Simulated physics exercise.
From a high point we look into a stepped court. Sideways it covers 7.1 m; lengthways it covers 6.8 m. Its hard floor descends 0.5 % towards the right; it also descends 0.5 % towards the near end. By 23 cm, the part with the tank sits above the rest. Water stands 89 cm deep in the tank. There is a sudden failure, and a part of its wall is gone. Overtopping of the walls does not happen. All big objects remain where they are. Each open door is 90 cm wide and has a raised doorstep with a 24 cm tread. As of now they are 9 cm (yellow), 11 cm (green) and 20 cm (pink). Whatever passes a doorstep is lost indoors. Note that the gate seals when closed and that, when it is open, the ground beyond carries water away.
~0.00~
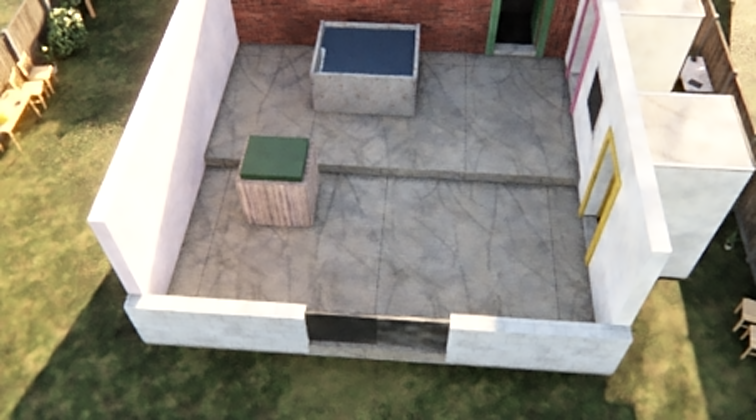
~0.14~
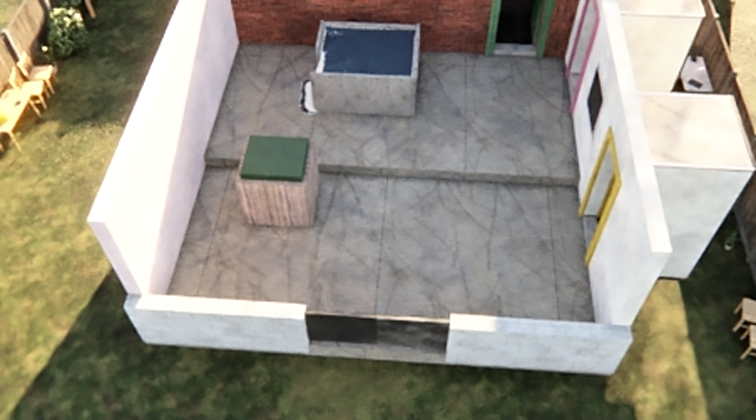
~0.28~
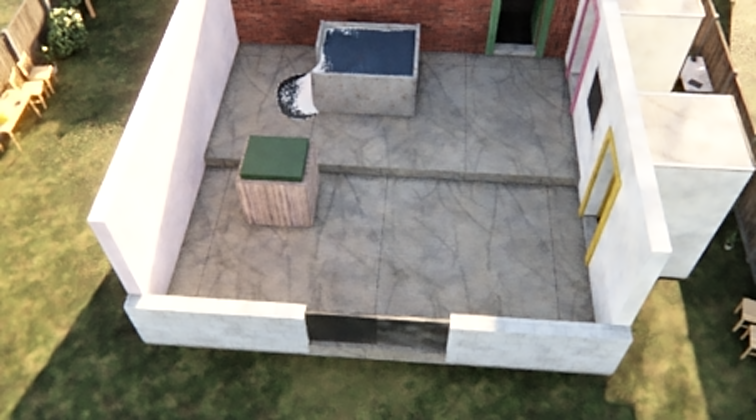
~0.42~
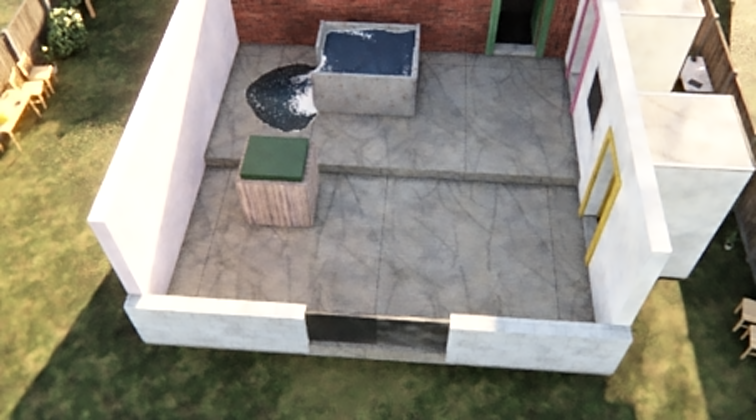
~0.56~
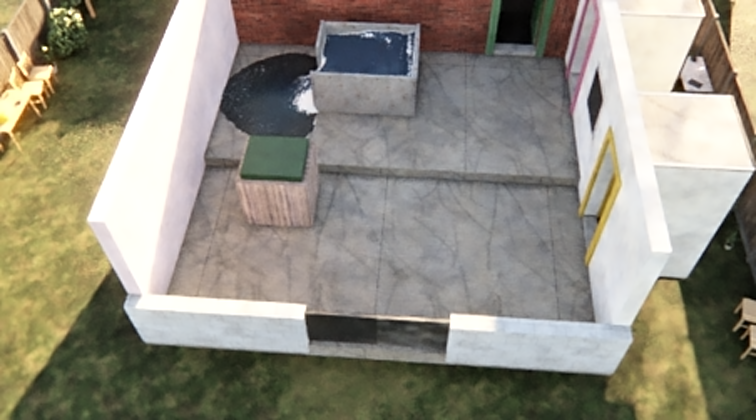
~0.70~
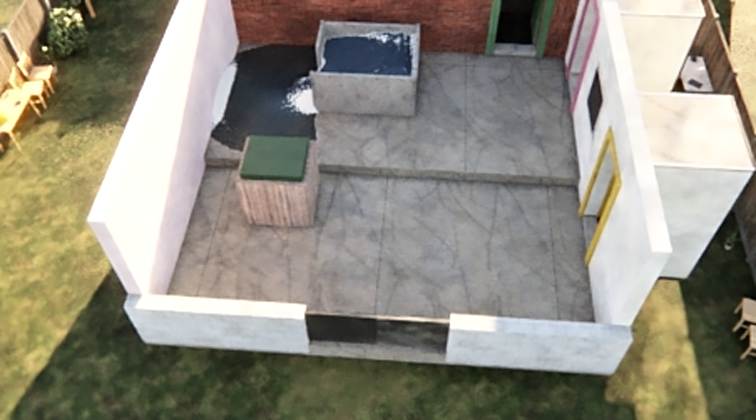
Dark water burst from the left side of a raised concrete tank in a walled court, spread across the upper paving to the white left wall, and crept forward behind the green-topped box.
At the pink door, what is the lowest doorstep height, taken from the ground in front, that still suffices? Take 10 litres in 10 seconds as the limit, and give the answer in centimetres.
Roughly 6.5 cm above the ground.
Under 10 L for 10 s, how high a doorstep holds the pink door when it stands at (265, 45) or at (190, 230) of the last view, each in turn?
In turn: Roughly 33 cm, roughly 6.0 cm.
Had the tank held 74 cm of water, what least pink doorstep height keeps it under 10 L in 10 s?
About 5.0 centimetres.
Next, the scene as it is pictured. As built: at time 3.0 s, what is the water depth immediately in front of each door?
Reading in centimetres: Yellow = 0, green = 0, pink = 0.
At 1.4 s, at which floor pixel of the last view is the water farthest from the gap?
At about (186, 232).
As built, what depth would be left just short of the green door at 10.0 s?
2.5 cm.
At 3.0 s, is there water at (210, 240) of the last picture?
Looks like it's soaked.
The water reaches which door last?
It is the yellow one.
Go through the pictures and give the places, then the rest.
In the first frame, still water, 89 cm deep, in the tank at (367, 52); the pink door at (581, 56) is dry.
In the second frame, water pours out at (319, 85) and has run 0.4 m, to (304, 87); about 9 cm deep outside, 89 cm at the back.
In the third frame, water pours out at (319, 86) and has run 0.8 m, to (280, 92); about 11 cm deep outside, 89 cm at the back.
In the fourth frame, the gap is at (319, 87), the front 1.4 m out at (249, 96); the back of the tank holds 85 cm.
In the fifth frame, the front is at (220, 105), 2.0 m from the gap at (319, 86); 3.9 m2 of floor is wet, 77 cm left at the back.
In the sixth frame, water pours out at (319, 86) and has run 2.1 m, to (212, 133); about 5 cm deep outside, 76 cm at the back; the pink door at (581, 56), 5.1 m from the gap, is still 5.2 m from the nearest water.
After 1.4 s water covers 15 % of the floor, deepest (44 cm) near (231, 98); it has not reached the pink door.
After 3.0 s water covers 30 % of the floor, deepest (32 cm) near (162, 311); it has not reached the pink door.
After 10.0 s water covers 80 % of the floor, deepest (16 cm) near (586, 274); 5 cm at the pink door, 0 litres in over its 20 cm doorstep.
At the pink door as built, the water arrived by 4.5 s and peaked near 9 cm at 5.0 s.
Run again over the same 10 s with other heights there, 16 litres in over 6 cm, 4 litres over 8 cm. The limit of 10 litres is kept from about 6.5 cm up.
